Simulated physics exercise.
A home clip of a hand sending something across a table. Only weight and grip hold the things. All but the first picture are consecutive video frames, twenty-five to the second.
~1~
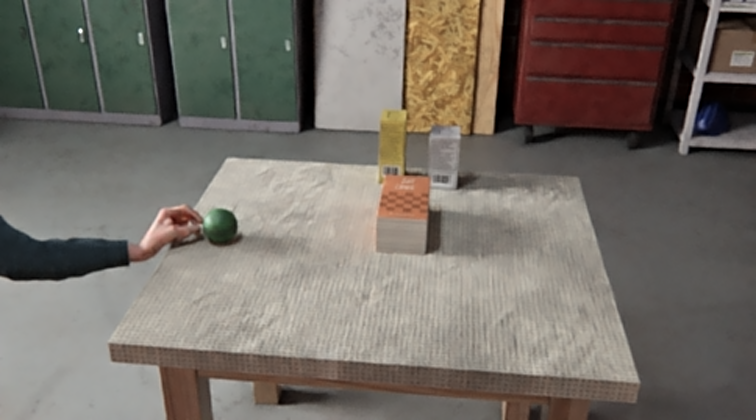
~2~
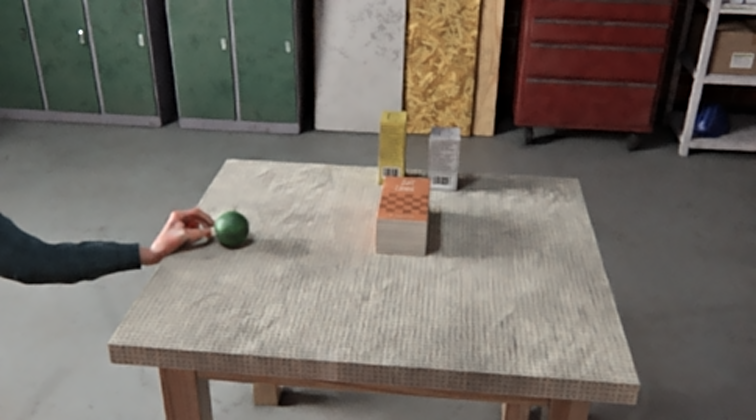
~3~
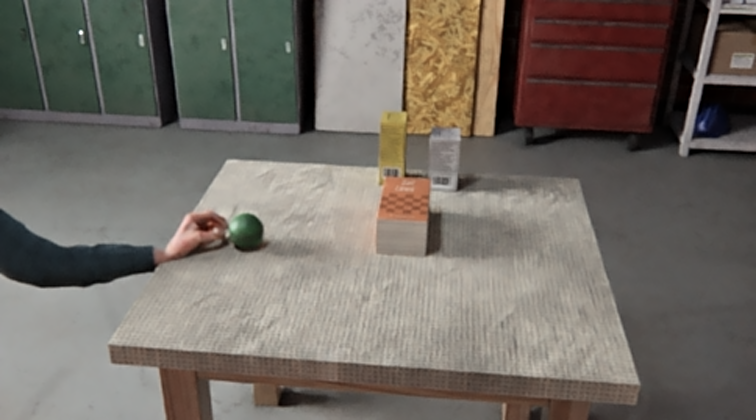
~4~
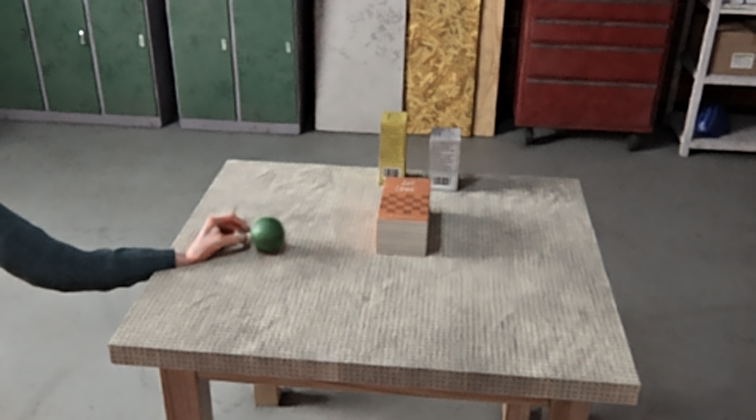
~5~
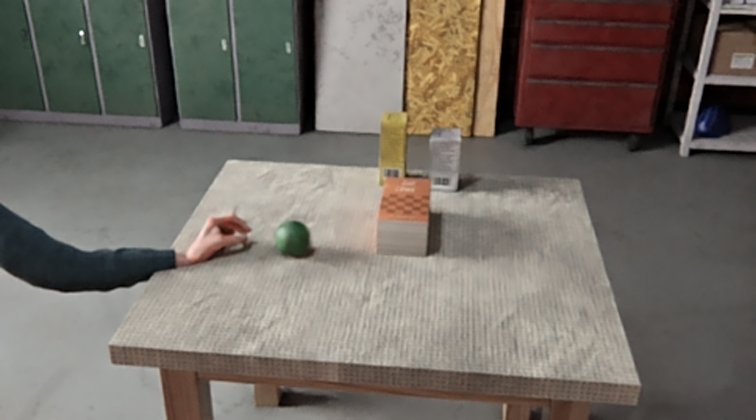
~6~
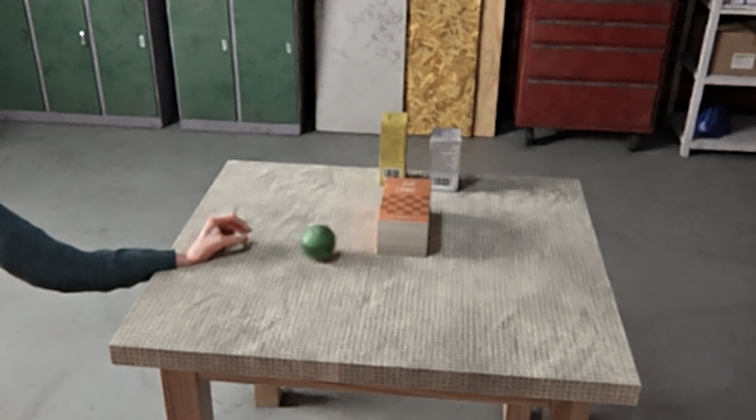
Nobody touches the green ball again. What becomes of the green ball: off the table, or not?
The green ball drops to the floor.
Then, 0.30 s after the last picture, green ball rolled well along near (505, 269).
Then, 0.70 s after the last picture, green ball now off the table.
By the end, off the table, green ball.
